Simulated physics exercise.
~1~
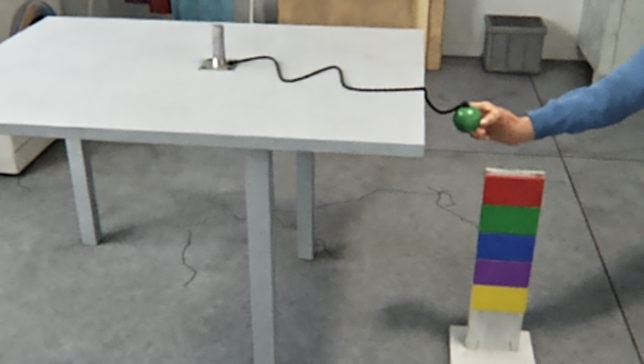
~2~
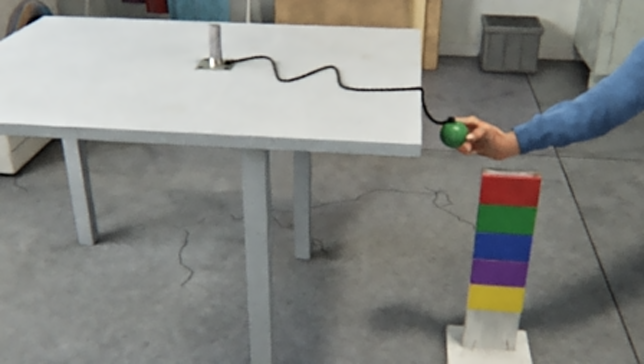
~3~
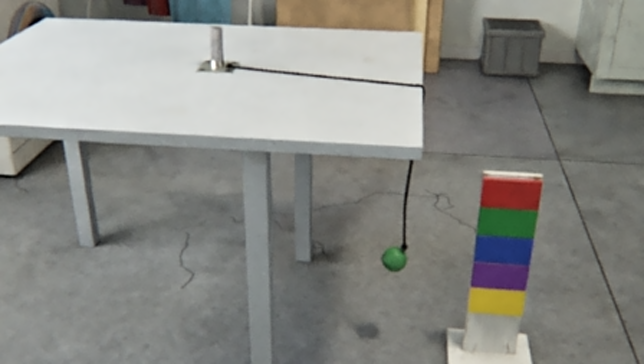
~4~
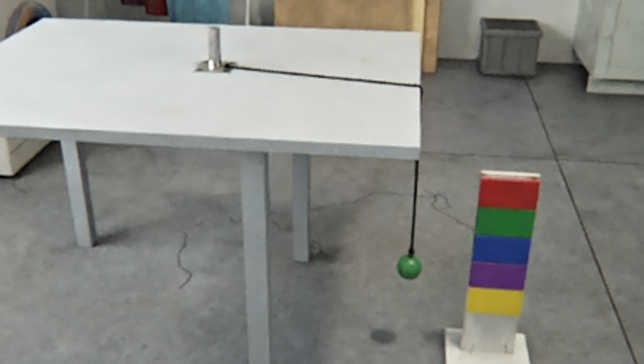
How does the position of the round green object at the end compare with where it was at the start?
At the start it is held up to the right of the table, above the striped board. At the end it is lower and further left, hanging on the cord below the table's edge, level with the purple band.
